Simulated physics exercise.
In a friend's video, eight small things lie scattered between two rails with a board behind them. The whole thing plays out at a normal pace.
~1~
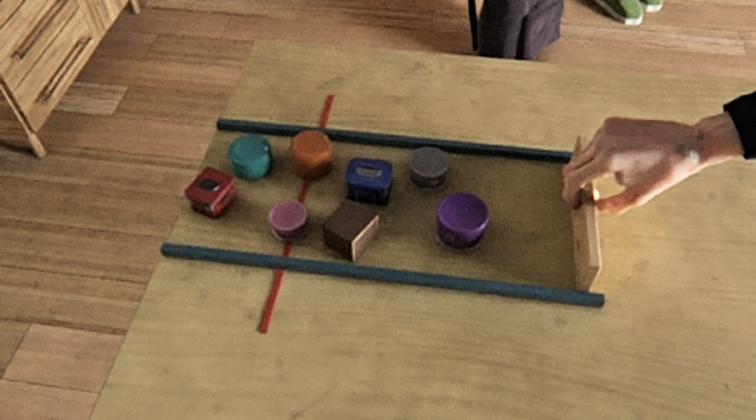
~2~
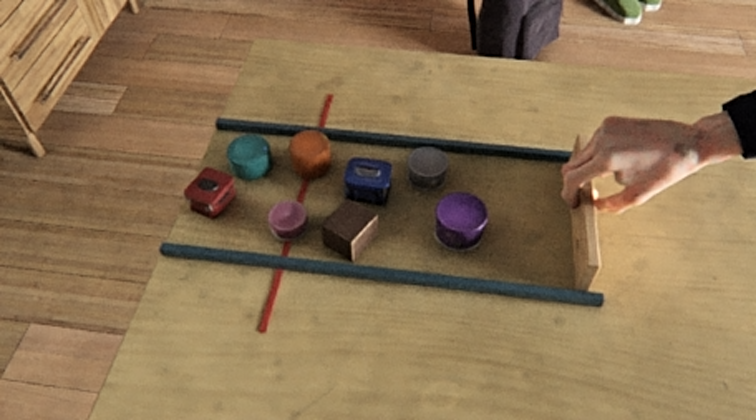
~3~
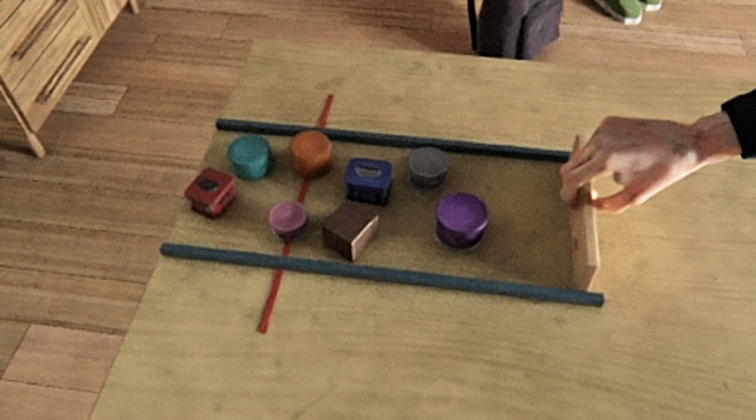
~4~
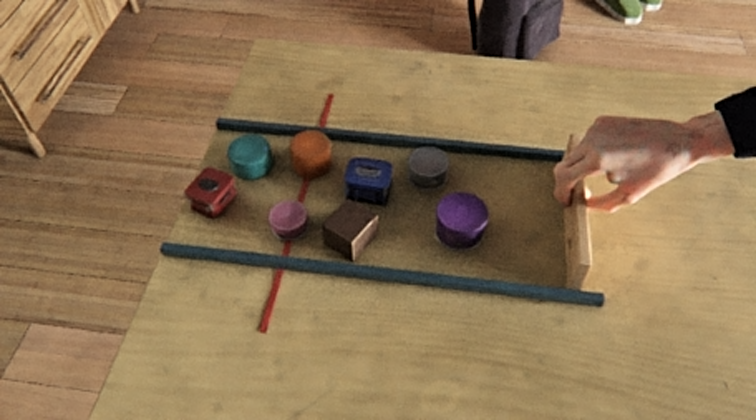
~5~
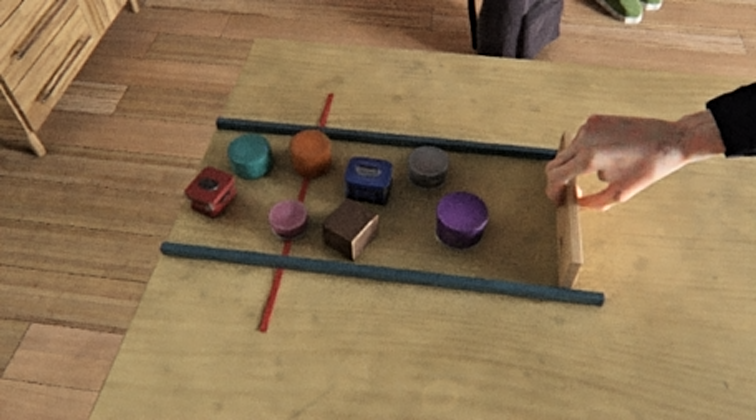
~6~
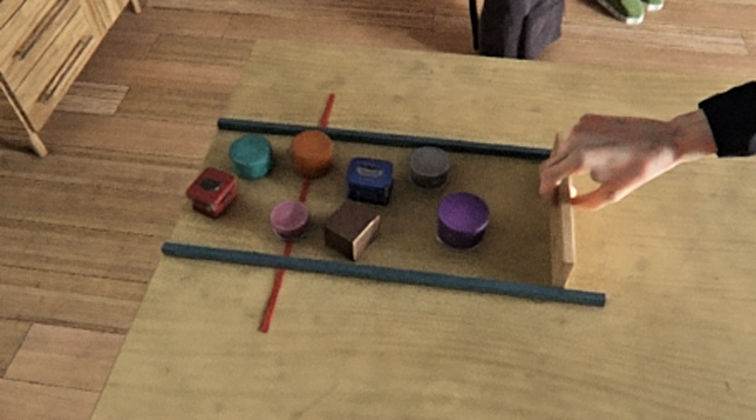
On a wooden table, eight small colourful objects sat scattered between two rails while a hand on the right slid an upright board slightly left toward them, and the objects stayed where they were.
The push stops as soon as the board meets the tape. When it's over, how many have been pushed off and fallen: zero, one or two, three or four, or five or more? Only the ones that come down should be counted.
Nothing goes over.
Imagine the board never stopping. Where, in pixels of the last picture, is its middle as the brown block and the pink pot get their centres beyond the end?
(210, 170) and then (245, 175), give or take.
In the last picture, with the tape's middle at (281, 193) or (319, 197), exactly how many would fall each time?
The counts: 0 and 0.
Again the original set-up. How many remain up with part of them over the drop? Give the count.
Count: 0.
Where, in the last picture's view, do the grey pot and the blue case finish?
Middles: Around (295, 147) and around (263, 168).
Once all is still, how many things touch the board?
It ends up touching 3.
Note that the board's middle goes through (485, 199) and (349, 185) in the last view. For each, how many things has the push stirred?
By the first moment it's 1, by the second it's 6.
Soon after, none off yet; red case at rest near (213, 193); turquoise lid at rest near (252, 157); pink pot at rest near (291, 221).
Then, none off yet; red case at rest near (213, 193); turquoise lid at rest near (252, 157); pink pot moved about its own width near (268, 218).
At rest, the number that fall off is zero.
